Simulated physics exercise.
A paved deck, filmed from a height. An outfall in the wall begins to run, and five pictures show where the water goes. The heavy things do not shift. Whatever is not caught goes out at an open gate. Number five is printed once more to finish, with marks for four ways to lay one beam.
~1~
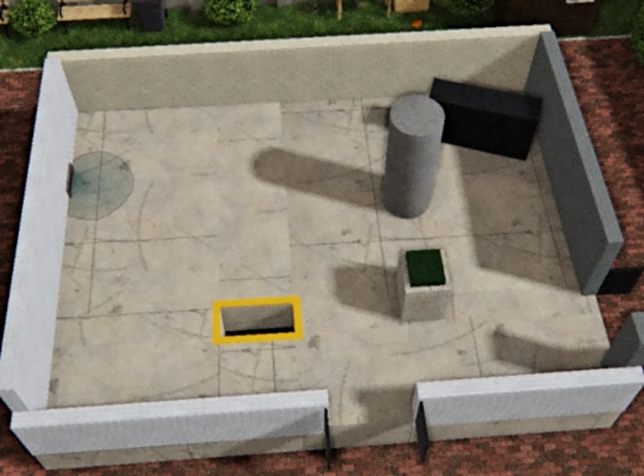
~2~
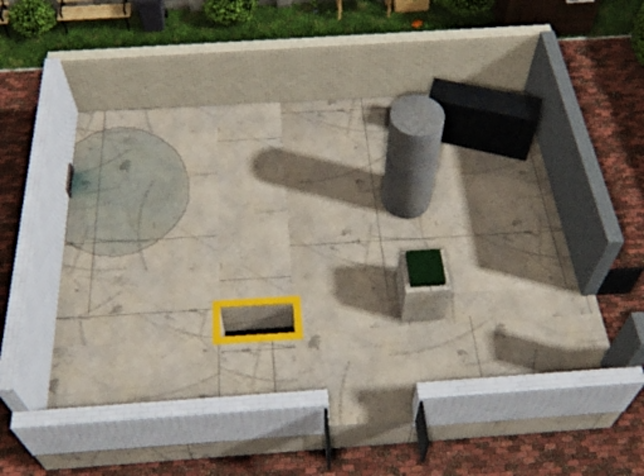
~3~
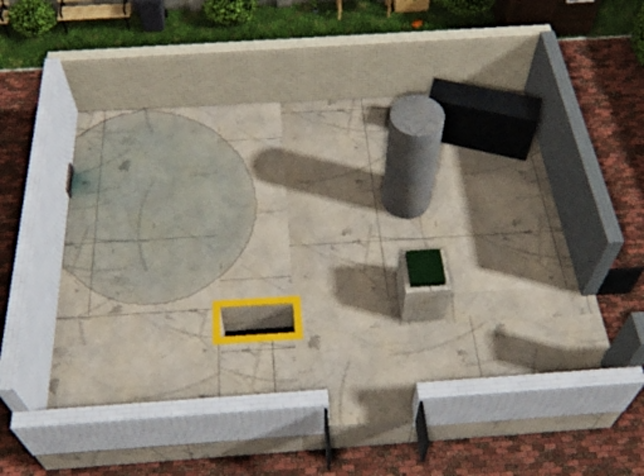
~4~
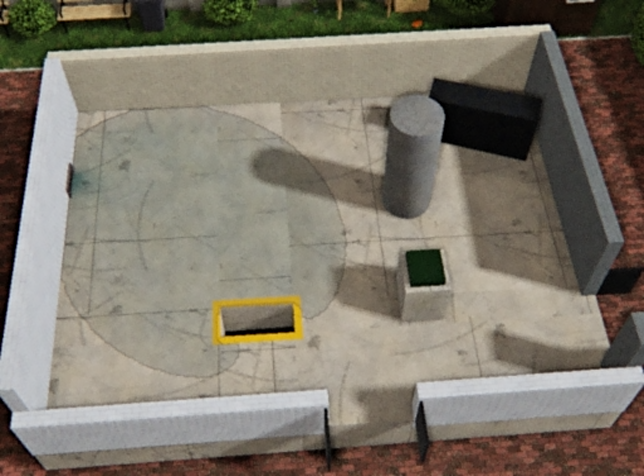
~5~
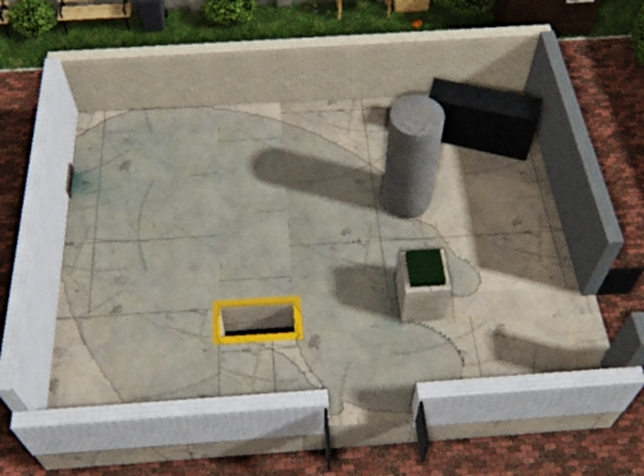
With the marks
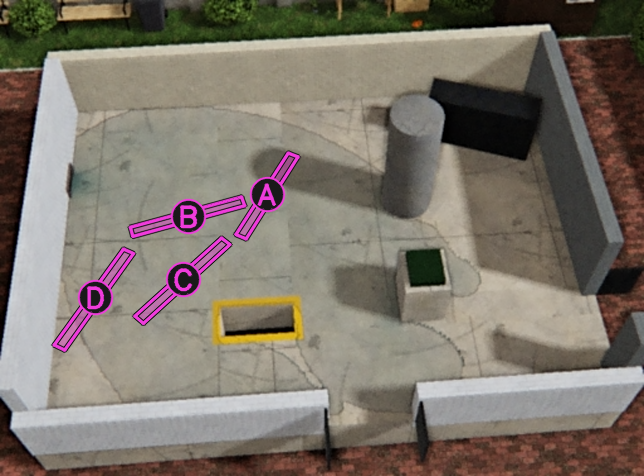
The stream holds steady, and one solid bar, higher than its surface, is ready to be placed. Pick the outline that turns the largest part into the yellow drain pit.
Best: A.
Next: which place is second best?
The answer is D.
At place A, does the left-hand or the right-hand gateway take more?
More leaves on the right.
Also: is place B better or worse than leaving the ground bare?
Worse.
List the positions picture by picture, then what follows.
Outfall at (69, 181); yellow drain pit at (257, 320); open gate at (591, 328); open gate at (369, 408); water covers 3 % of the ground and shows as far out as (126, 173); yellow drain pit still dry.
Water covers 9 % of the ground and shows as far out as (175, 217); yellow drain pit still dry.
Water covers 21 % of the ground and shows as far out as (251, 218); yellow drain pit still dry.
Water covers 37 % of the ground and shows as far out as (342, 260); yellow drain pit taking water.
Water covers 56 % of the ground and shows as far out as (475, 287); yellow drain pit taking water.
On the marked copy, A from (240, 236) to (293, 154); B from (131, 231) to (243, 201); C from (139, 319) to (225, 241); D from (59, 347) to (128, 251).
With A, about 47 % of the stream runs into the yellow drain pit, about 53 % out by the gates.
With B, about 7 % of the stream runs into the yellow drain pit, about 92 % out by the gates.
With C, about 4 % of the stream runs into the yellow drain pit, about 95 % out by the gates.
With D, about 30 % of the stream runs into the yellow drain pit, about 70 % out by the gates.
